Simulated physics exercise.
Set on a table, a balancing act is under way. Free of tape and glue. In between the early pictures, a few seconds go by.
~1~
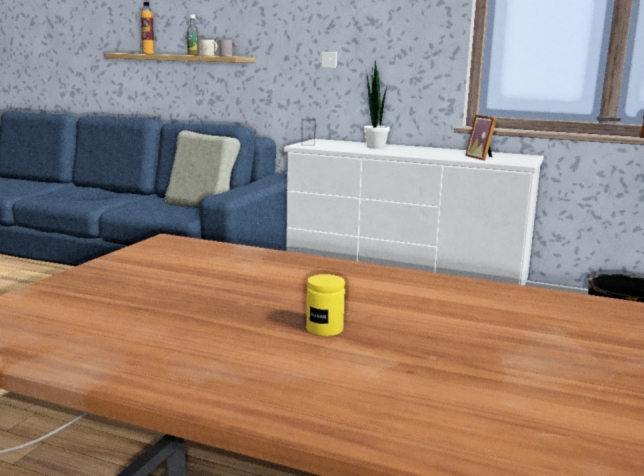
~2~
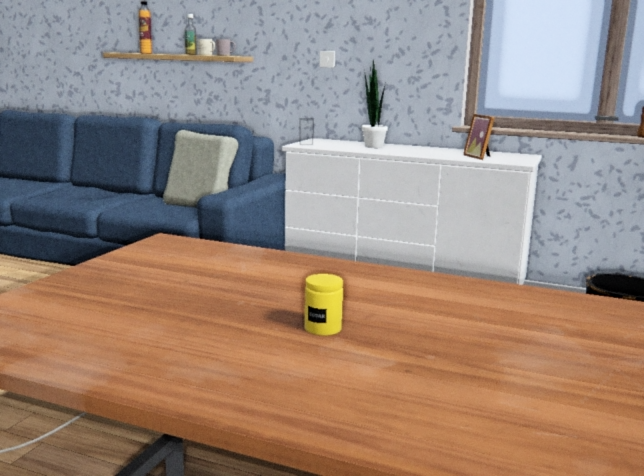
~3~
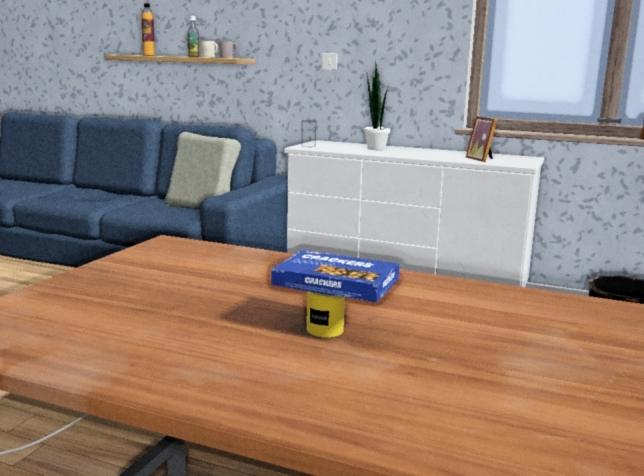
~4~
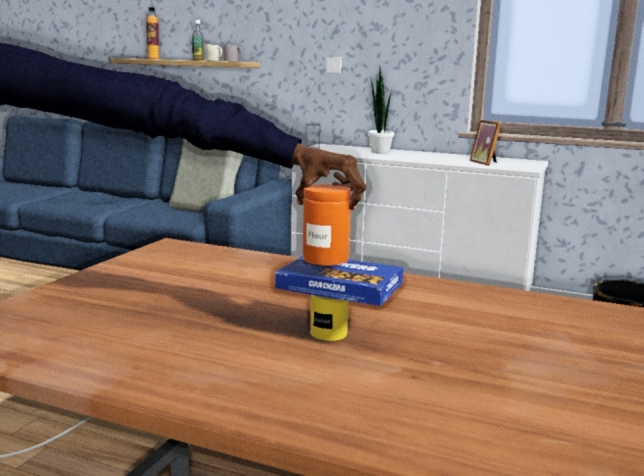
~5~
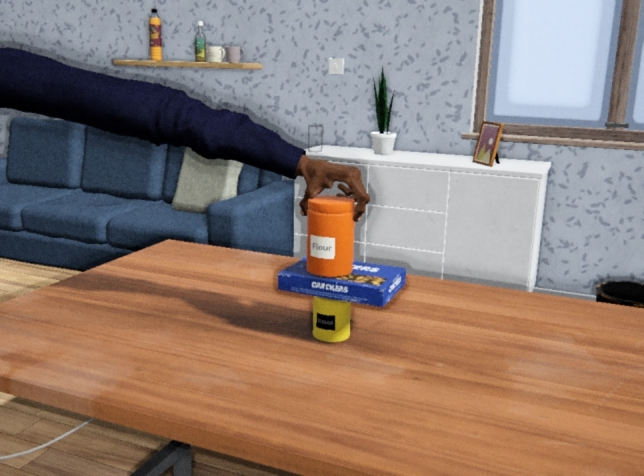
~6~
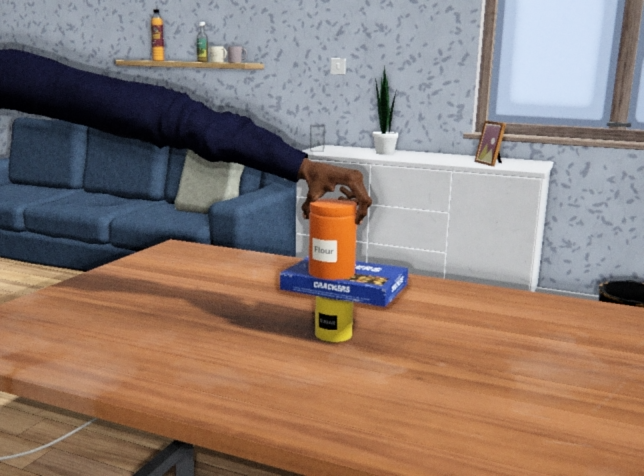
In this clip, a yellow jar stands alone on a wooden table, then a blue box of crackers appears lying across its top. A hand reaching in from the left lowers an orange jar onto the box and keeps holding it.
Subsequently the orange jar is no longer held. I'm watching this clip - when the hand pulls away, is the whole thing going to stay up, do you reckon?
It stands.
Then, 0.30 s after the last picture, nothing has stirred.
Then, 1.00 s after the last picture, orange jar resting near (332, 239).
At rest, all 3 in place. Seen from the same camera at the end, orange jar near (332, 239). The stack stays up.
